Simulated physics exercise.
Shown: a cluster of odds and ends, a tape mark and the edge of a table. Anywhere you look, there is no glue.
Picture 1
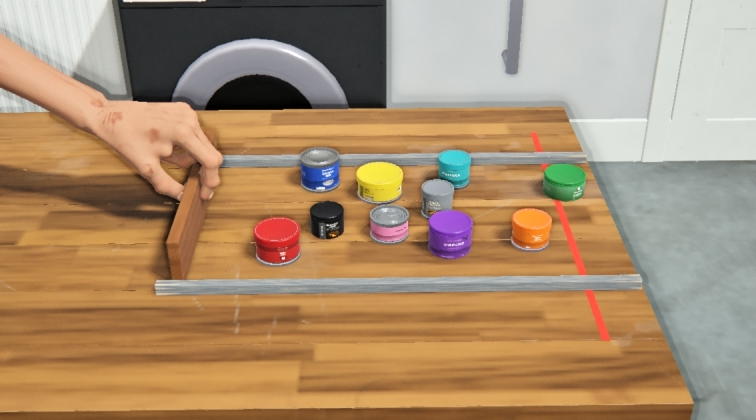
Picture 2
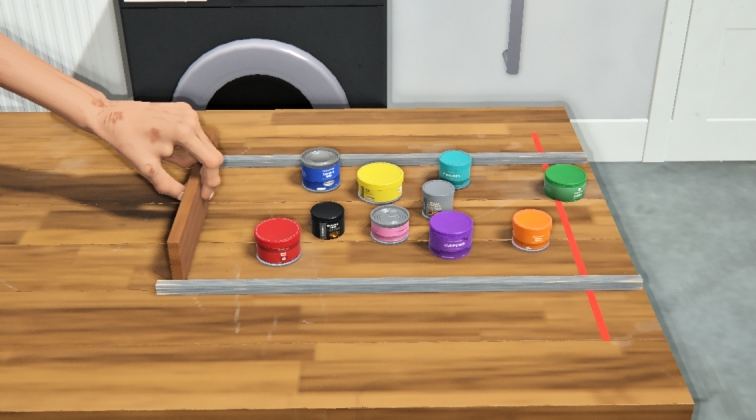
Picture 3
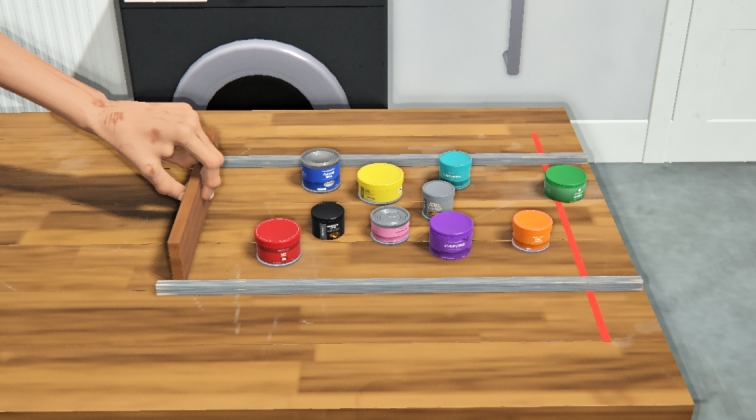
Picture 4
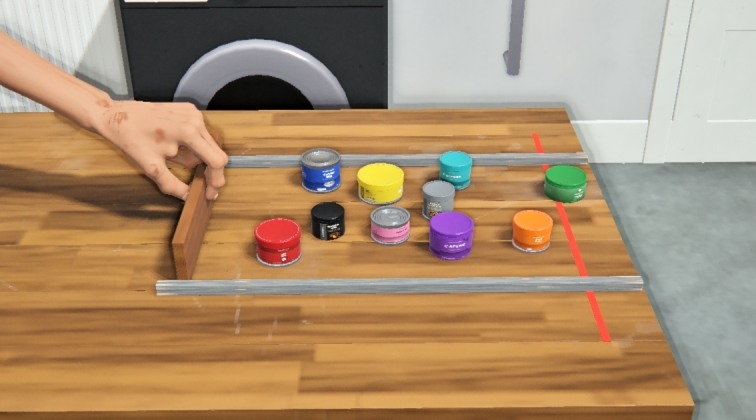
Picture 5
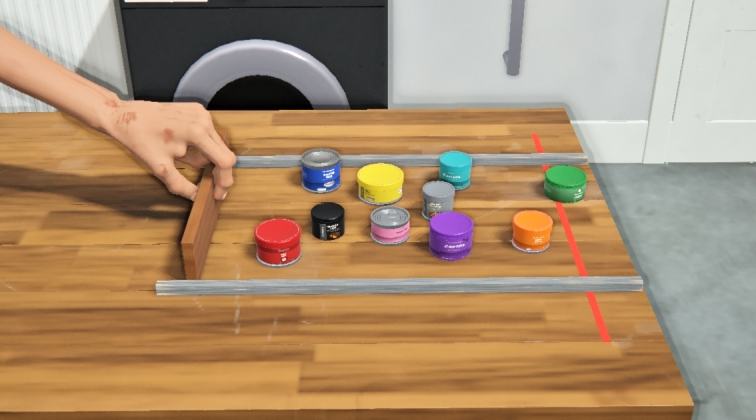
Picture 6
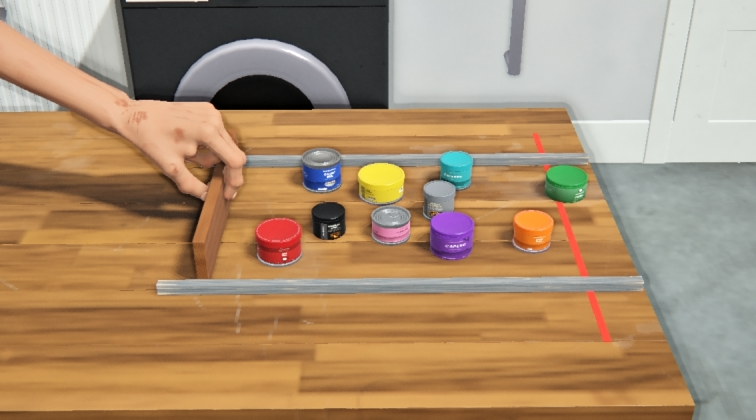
A hand slides a wooden board slightly right along a table toward colourful, motionless tubs.
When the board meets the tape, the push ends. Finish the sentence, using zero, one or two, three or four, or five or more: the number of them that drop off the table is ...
The number that drop off the table is three or four.
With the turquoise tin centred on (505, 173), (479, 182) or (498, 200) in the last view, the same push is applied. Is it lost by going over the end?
Going through the places in order, it ends up falling, it ends up falling, and it ends up falling.
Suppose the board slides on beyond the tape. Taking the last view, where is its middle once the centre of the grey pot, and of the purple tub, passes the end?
Points: About (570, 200) and about (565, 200).
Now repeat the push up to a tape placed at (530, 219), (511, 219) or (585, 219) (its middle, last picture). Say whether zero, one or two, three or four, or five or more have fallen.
Place by place: None at all, then not one, then more than four.
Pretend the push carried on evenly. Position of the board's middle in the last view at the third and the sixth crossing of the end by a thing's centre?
The first puts it near (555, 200), the next near (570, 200).
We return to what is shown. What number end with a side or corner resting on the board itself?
The count in contact is 4.
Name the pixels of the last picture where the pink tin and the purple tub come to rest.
You'll find the pink tin at roughly (617, 224) and the purple tub at roughly (636, 260).
A little later, none off yet; green tub at rest near (566, 184); orange tin at rest near (533, 232); turquoise tin at rest near (456, 171).
Next, none off yet; green tub at rest near (566, 184); orange tin at rest near (533, 232); turquoise tin shifted a little near (472, 172).
Later still, none off yet; green tub shifted a little near (586, 188); orange tin shifted well along near (598, 236); turquoise tin shifted well along near (553, 174).
When it is over, the number that fall off is three or four; down, turquoise tin, orange tin and green tub.
